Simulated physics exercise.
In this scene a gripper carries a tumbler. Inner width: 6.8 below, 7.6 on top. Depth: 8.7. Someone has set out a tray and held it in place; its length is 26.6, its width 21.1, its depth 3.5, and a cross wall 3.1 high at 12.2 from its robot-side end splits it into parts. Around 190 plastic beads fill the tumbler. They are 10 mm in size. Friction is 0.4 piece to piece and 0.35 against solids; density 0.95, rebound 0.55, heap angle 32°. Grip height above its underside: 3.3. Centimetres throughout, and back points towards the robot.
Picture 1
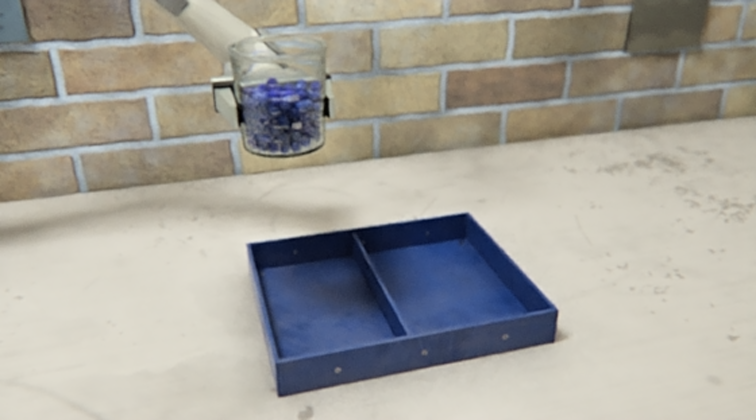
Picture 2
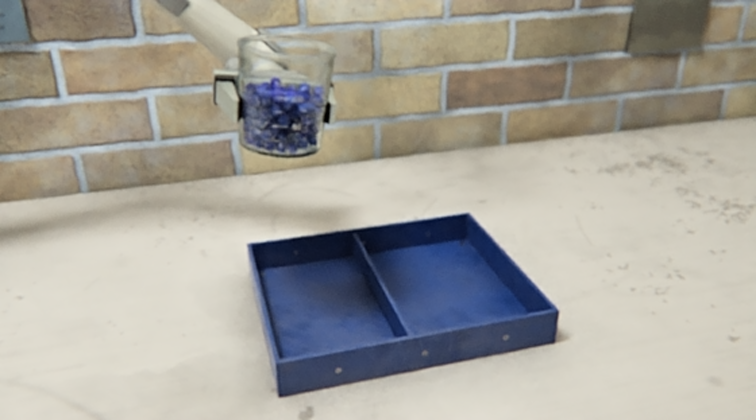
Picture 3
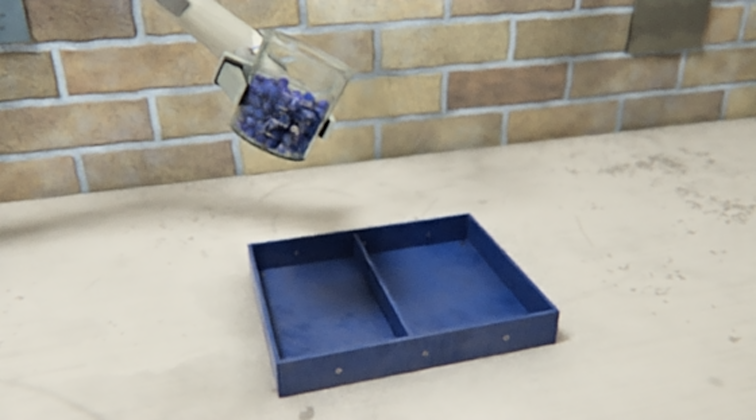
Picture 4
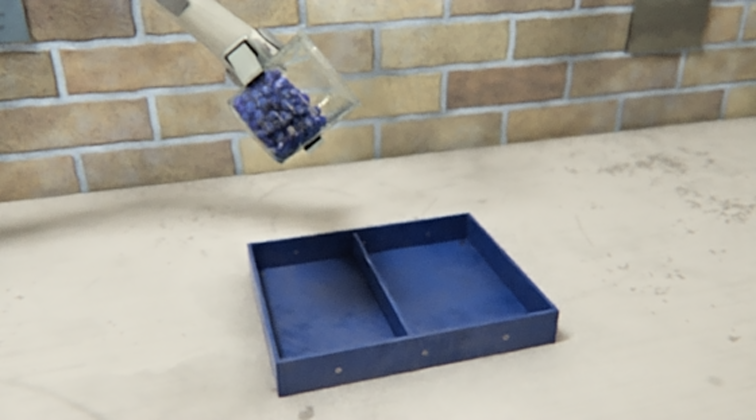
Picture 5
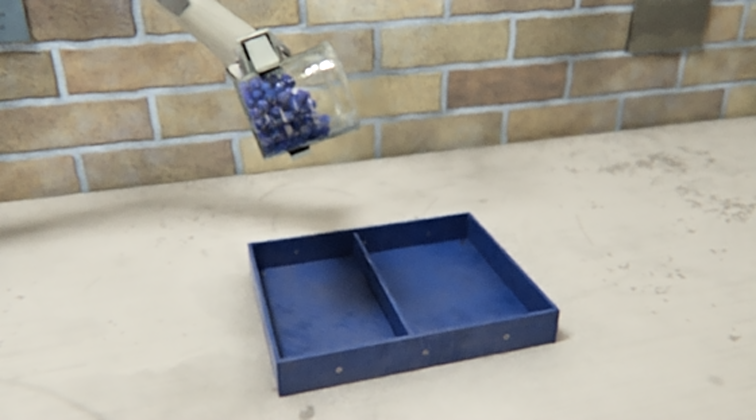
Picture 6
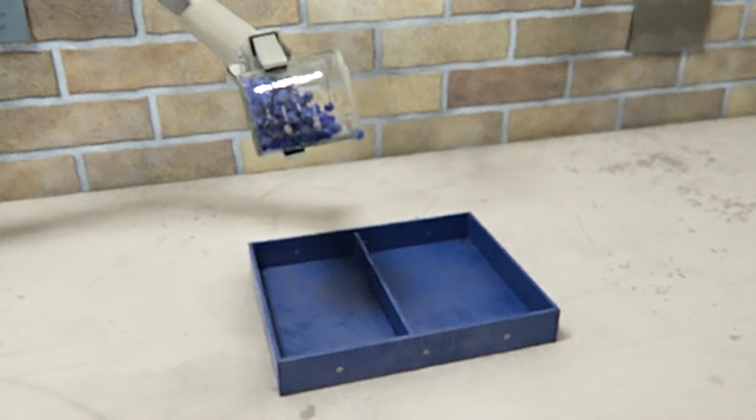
A gripper tilts a clear tumbler of blue beads rightward above a divided blue tray.
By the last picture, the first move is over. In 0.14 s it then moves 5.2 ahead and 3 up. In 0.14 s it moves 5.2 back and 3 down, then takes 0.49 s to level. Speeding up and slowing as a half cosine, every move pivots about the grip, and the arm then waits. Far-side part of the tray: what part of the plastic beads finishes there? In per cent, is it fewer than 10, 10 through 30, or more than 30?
More than 30 per cent.
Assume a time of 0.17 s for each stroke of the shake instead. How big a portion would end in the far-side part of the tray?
Then roughly 50 percent.
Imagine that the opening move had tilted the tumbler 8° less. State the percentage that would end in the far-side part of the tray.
Estimate: Close to 60 per cent.
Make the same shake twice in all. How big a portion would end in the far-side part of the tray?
Estimate for that case: 85 %.
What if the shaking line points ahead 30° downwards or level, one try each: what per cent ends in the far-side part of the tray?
Estimates, in order: 35 % then 55 %.
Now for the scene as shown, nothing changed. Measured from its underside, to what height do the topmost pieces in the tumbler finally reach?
About 3.5 cm.
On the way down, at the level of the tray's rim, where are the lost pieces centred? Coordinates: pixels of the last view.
I'd put it somewhere near (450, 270).
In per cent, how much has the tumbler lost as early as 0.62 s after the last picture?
Roughly 85 per cent by then.
Then, 0.31 s later, tilted 81° forward, highest piece 22 above the table; 28 in the tumbler, 1 in the far-side part, 162 in flight or on a rim.
Then, 0.62 s later, tilted 18° forward, highest piece 23 above the table; 146 in the far-side part, 26 in the tumbler, 9 in the robot-side part, 8 on the table or floor, 2 in flight or on a rim.
Then, 0.97 s later, level, highest piece 24 above the table; 146 in the far-side part, 26 in the tumbler, 10 on the table or floor, 9 in the robot-side part.
Then, 2.02 s later, level, highest piece 24 above the table; 146 in the far-side part, 26 in the tumbler, 10 on the table or floor, 9 in the robot-side part.
At rest, 146 in the far-side part, 26 in the tumbler, 10 on the table or floor, 9 in the robot-side part. That is 76 % in the far-side part of the tray.
